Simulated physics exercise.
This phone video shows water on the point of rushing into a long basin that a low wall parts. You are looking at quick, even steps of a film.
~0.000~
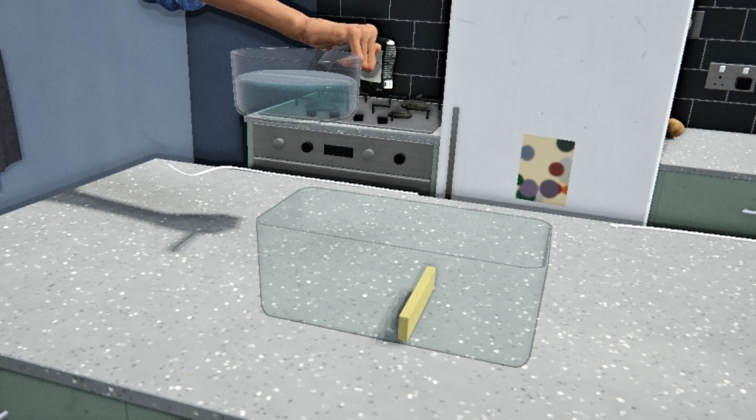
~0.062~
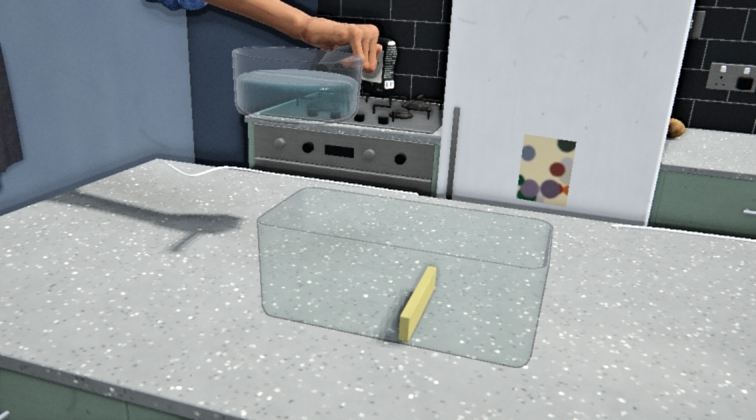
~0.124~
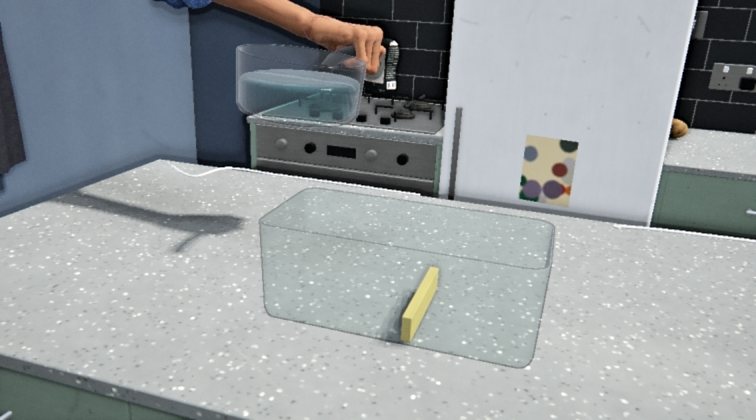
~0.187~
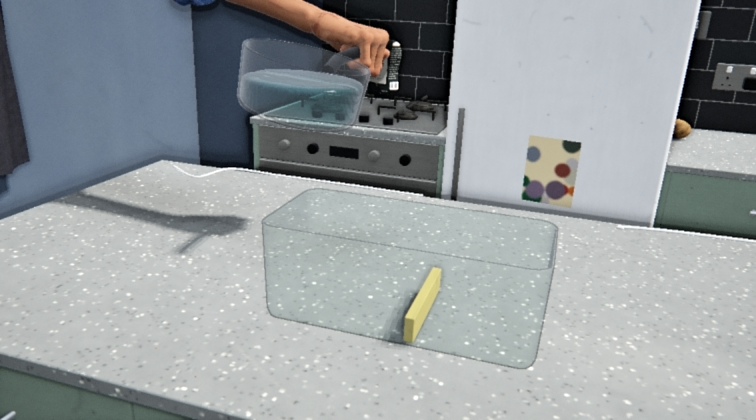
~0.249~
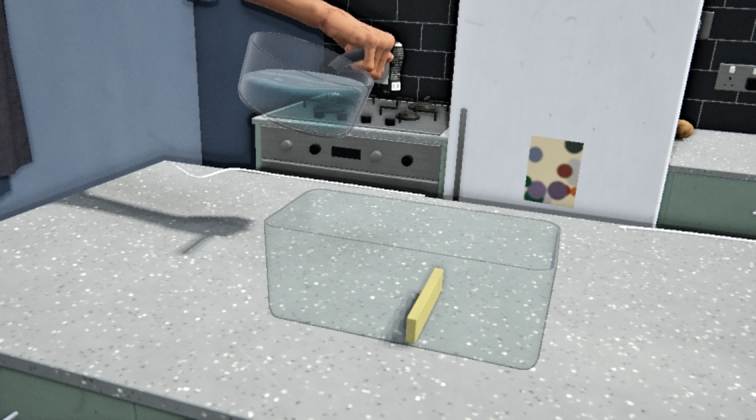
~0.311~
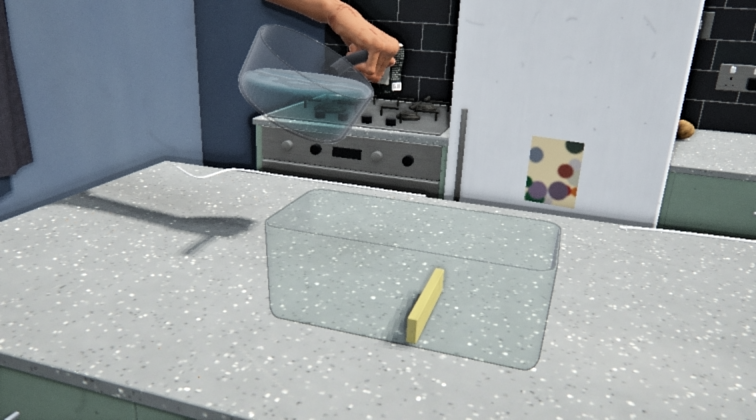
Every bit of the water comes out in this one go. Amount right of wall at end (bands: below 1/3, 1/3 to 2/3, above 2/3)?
Below 1/3.
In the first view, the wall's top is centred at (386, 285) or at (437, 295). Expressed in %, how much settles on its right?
Record: Case 1 near 55 %, case 2 near 10 %.
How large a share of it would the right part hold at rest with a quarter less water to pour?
About 5 percent.
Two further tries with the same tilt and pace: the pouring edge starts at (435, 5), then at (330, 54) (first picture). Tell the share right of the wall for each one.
Roughly 85 per cent, and 10 per cent.
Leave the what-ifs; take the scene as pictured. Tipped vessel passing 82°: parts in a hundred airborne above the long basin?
Estimate: Some 40 per cent.
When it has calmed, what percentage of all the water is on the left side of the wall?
Something like 90 per cent, roughly.
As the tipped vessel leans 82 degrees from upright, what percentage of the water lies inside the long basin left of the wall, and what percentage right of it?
20 per cent left, 0 per cent right.
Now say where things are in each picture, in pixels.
The first picture shows tilt 0°; pouring edge (357, 61); surface from (247, 73) to (355, 83); the long basin's rim runs from (280, 204) to (549, 245); the wall's top is at (419, 291).
The second picture shows tilt 1°; pouring edge (358, 63); surface from (247, 72) to (356, 84).
The third picture shows tilt 5°; pouring edge (362, 68); surface from (249, 72) to (358, 86).
The fourth picture shows tilt 12°; pouring edge (366, 77); surface from (252, 73) to (362, 87).
The fifth picture shows tilt 20°; pouring edge (368, 88); surface from (253, 72) to (367, 89).
The sixth picture shows tilt 30°; pouring edge (368, 100); surface from (252, 70) to (368, 90); 1 per cent is over the edge.
Then, 0.61 s in, the tilt is 82° and 36 per cent is still to pour, 22 is left of the wall and 0 right of it.
Then, 0.84 s in, the tilt is 96° and 10 per cent is still to pour, 74 is left of the wall and 6 right of it.
Then, 1.07 s in, the tilt is 96° and 2 per cent is still to pour, 87 is left of the wall and 8 right of it.
Then, 1.32 s in, the tilt is 96° and 0 per cent is still to pour, 90 is left of the wall and 9 right of it.
Finally, 90 per cent lies left of the wall, 9 right of it and 1 outside.
